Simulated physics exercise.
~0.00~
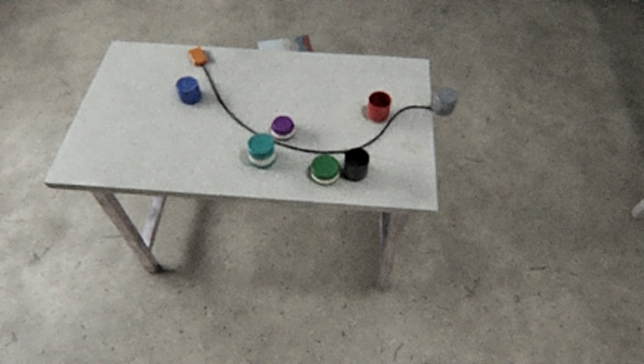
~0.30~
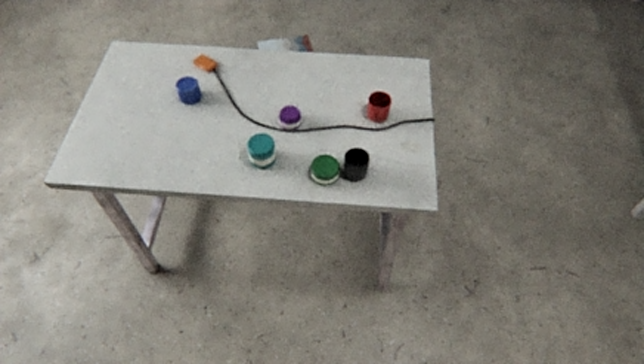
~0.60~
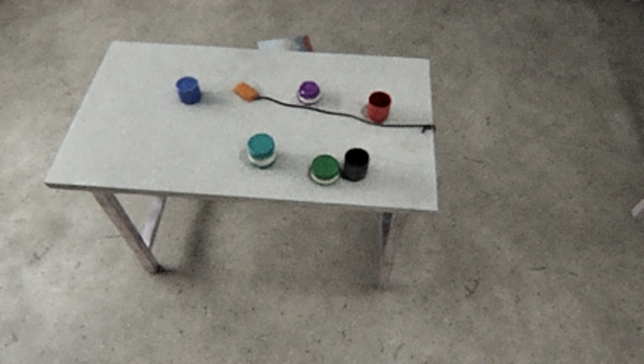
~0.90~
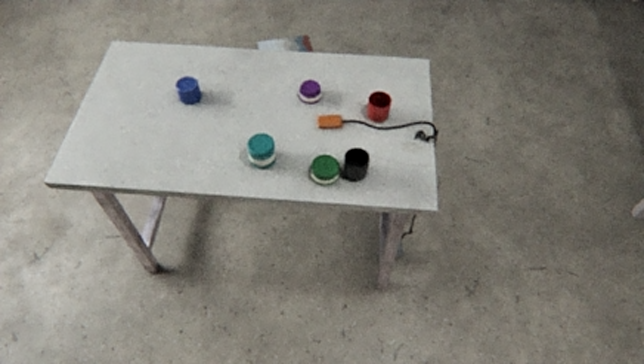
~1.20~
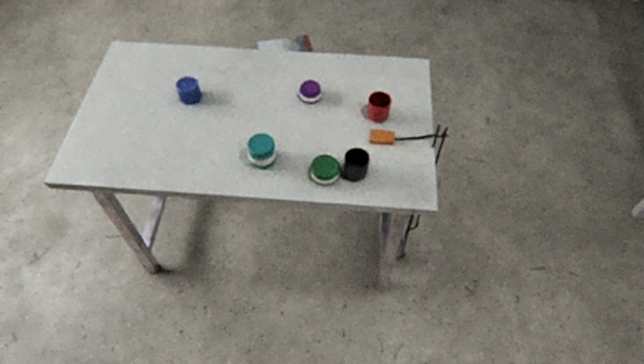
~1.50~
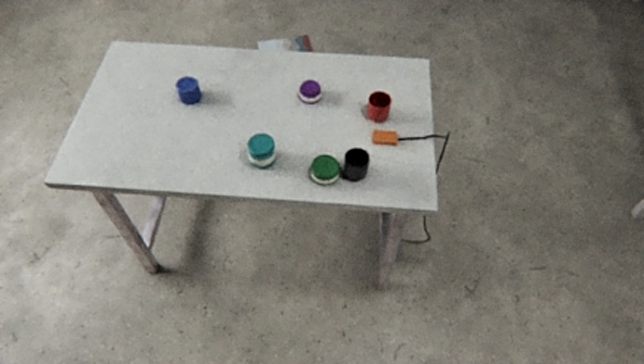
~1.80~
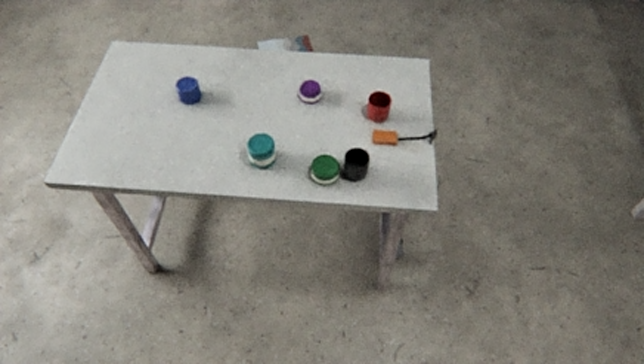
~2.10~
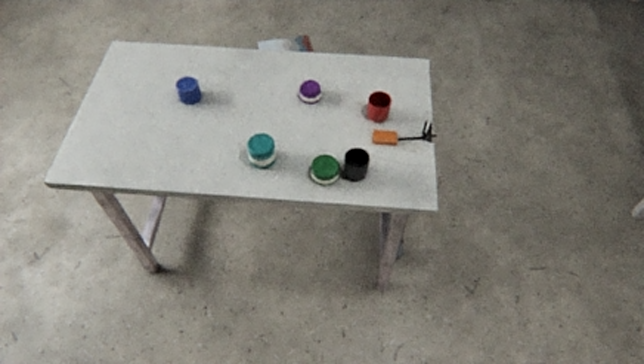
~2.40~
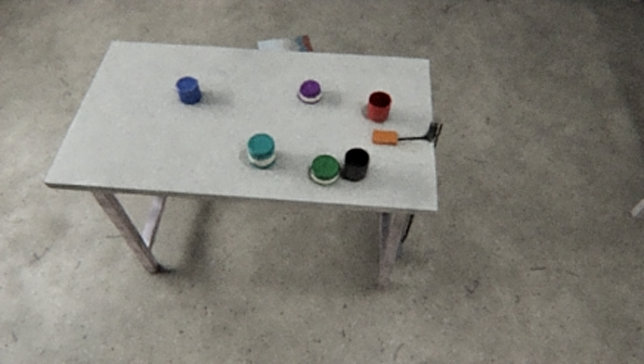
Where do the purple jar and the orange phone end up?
Both stay on the tabletop, with the purple jar resting near the back and the orange phone stopping close to the right edge.
